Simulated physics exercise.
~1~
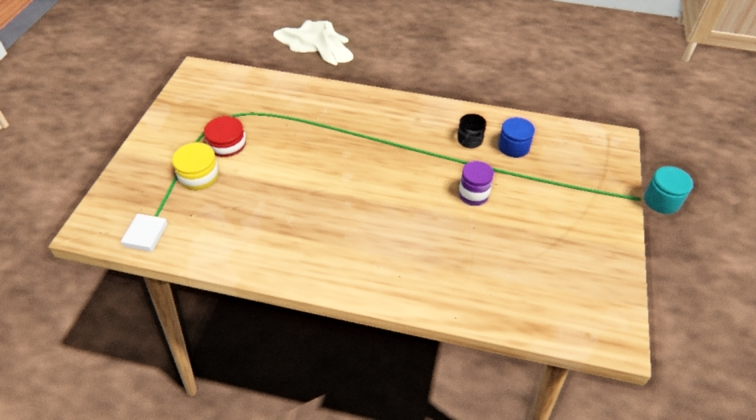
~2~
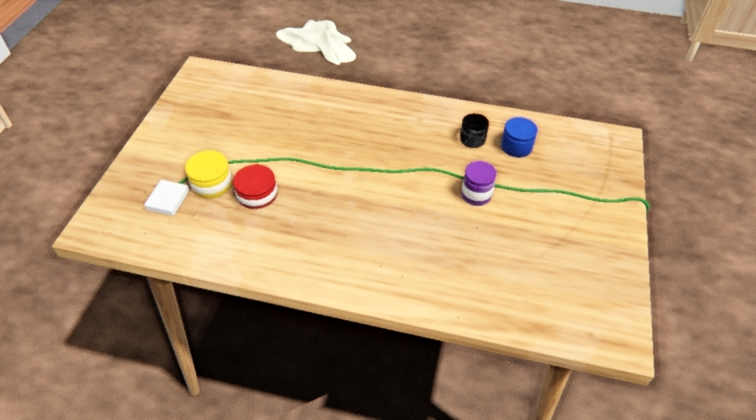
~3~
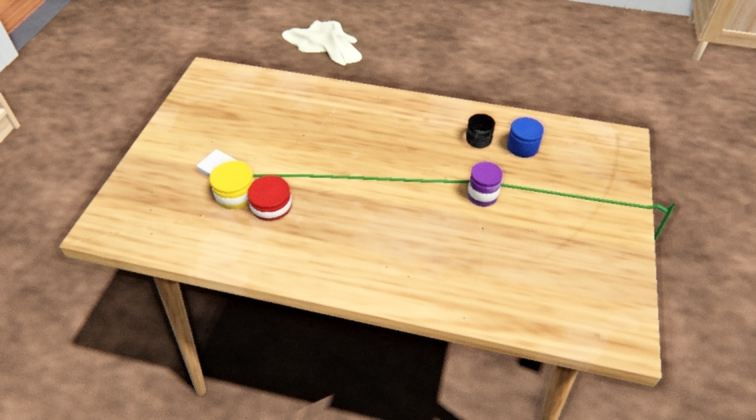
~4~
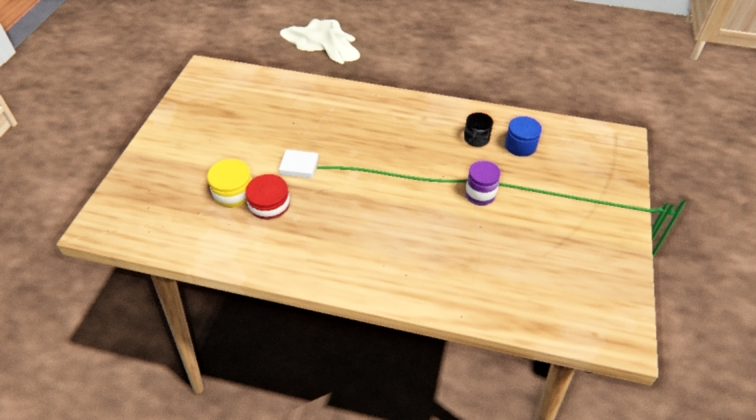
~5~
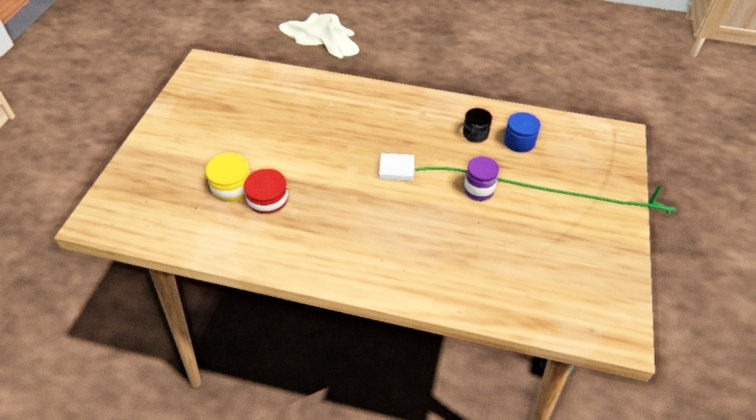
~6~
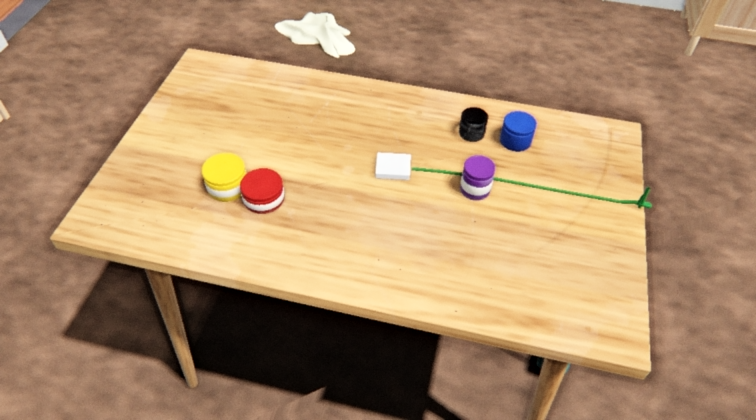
In the video, a teal container wired to a white block by a green cable drops off the right edge of a wooden table, dragging the block rightward past shifting yellow and red canisters, until it rests left of the purple tin, still on the table.
